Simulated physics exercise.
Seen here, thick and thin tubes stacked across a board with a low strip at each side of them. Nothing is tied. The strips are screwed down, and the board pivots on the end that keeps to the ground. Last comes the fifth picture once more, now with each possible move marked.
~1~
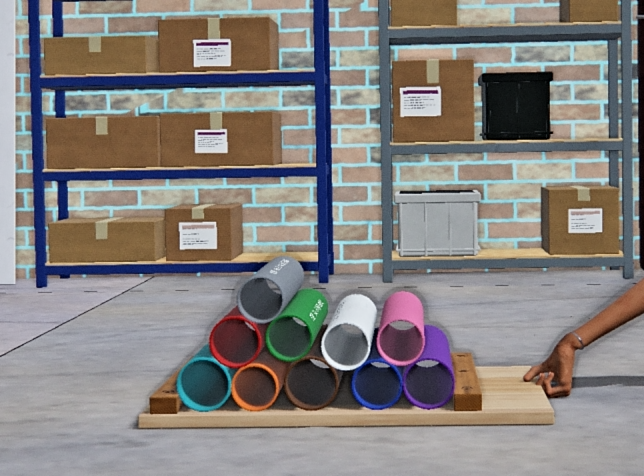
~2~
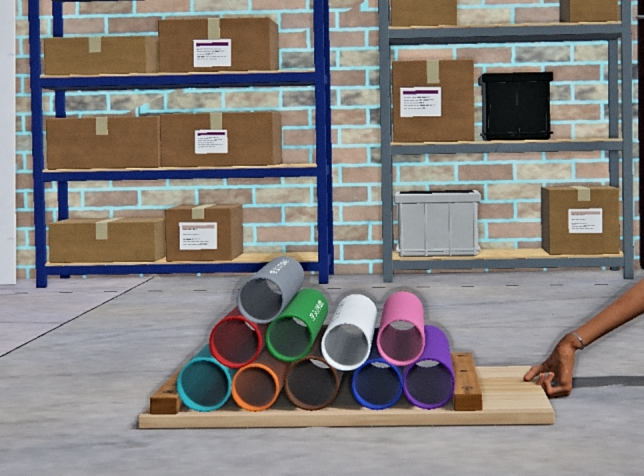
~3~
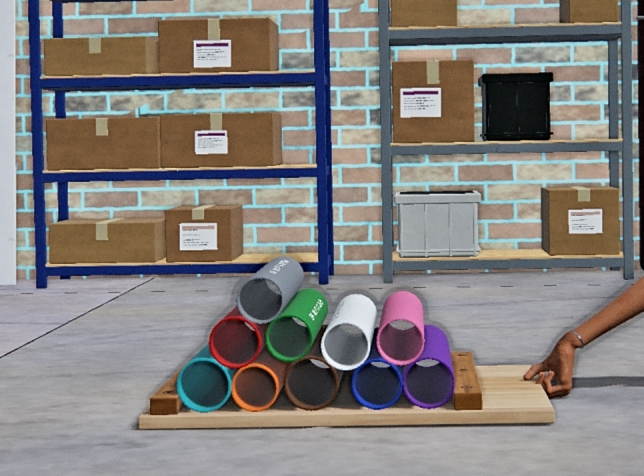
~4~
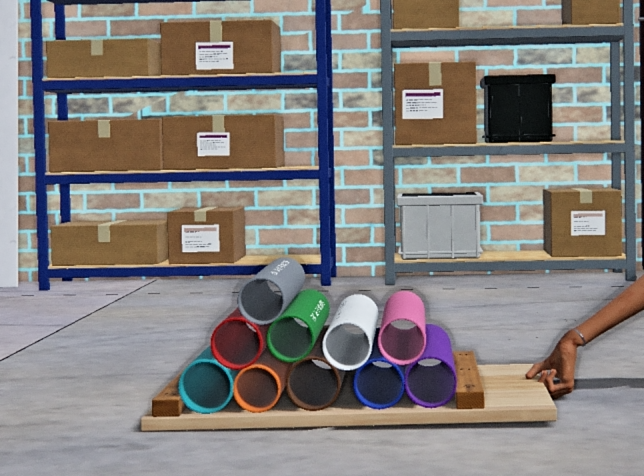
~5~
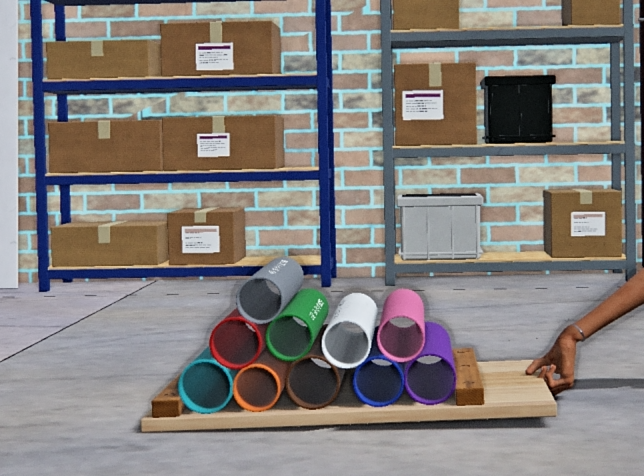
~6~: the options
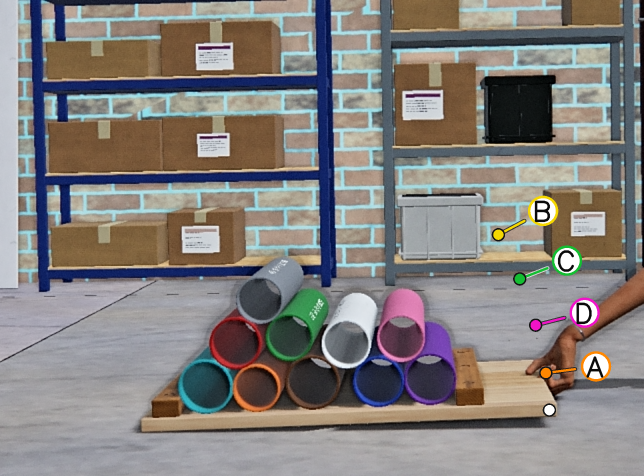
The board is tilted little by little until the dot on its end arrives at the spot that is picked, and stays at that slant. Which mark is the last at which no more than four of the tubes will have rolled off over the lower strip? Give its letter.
Stop at B.
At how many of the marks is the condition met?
Four of the four.
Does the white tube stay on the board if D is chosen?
The white tube: Yes.
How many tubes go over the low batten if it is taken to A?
It comes to none.
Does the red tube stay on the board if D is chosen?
The red tube: Yes.
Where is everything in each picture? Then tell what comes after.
The first picture shows white tube (346, 346); pink tube (401, 342); green tube (289, 338).
The second picture shows green tube (289, 338); grey tube (261, 300).
The third picture shows board (351, 386); purple tube (429, 383); pink tube (400, 342); blue tube (377, 384).
The fourth picture shows board (353, 387); turquoise tube (206, 387); orange tube (257, 389).
The fifth picture shows board (354, 385); turquoise tube (205, 387); orange tube (256, 388).
On the copy, A at (546, 373); B at (499, 235); C at (520, 279); D at (536, 325); the white dot at (549, 410).
On B. First, board at 16°.
Then, board at 27°.
Finally, board at 27°, none over the low batten.
By contrast, A none over the low batten; C none over the low batten; D none over the low batten.
